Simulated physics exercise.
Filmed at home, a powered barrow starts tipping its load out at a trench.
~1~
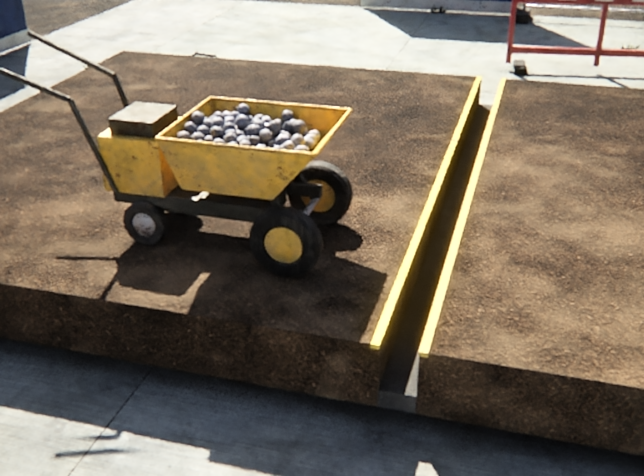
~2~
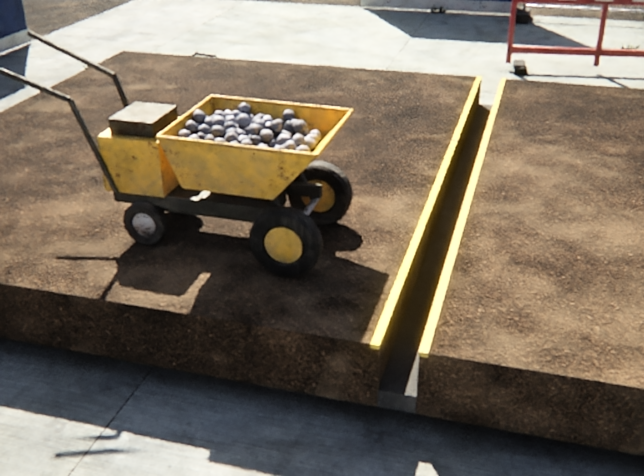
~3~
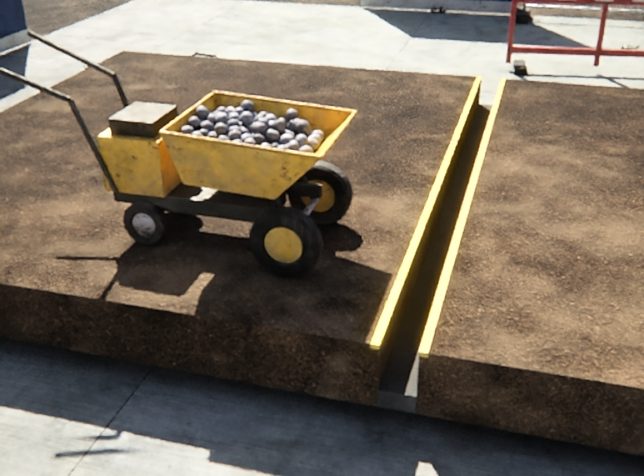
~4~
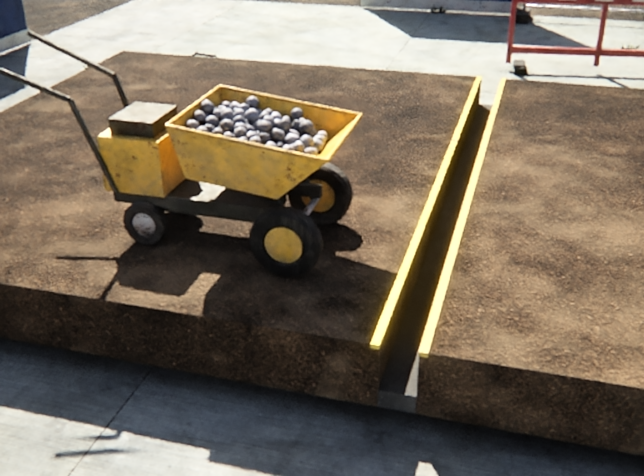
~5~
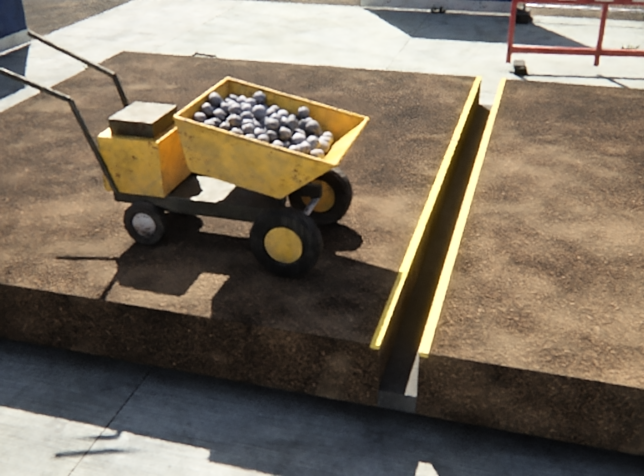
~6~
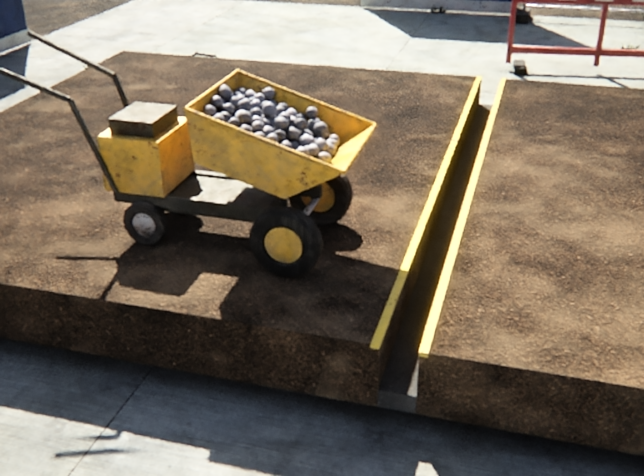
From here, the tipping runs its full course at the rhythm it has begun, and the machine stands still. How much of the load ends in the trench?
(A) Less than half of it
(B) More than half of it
Answer: B.
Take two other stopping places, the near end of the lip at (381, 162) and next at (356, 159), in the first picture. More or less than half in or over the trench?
One after the other: The lesser share and the lesser share.
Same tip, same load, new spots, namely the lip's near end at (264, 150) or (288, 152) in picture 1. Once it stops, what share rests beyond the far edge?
About 0 %, then 20 %.
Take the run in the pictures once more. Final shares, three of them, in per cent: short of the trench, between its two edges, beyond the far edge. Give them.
Out of a hundred, short 5, between 65, beyond 30.
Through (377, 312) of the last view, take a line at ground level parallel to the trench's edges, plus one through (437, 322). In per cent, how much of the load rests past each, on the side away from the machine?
Roughly 100 and 30 %.
Just after the last frame, skip tipped steeply; every one in the skip.
A moment on, skip tipped steeply; the larger part in the skip; just a few short of the trench; about a tenth in or heaped over the trench; just a few beyond it; about a tenth falling.
Further on, skip tipped right over; about a tenth in the skip; just a few short of the trench; roughly two thirds in or heaped over the trench; roughly a quarter beyond it.
When it is over, skip tipped right over; about a tenth short of the trench; roughly two thirds in or heaped over the trench; roughly a quarter beyond it.
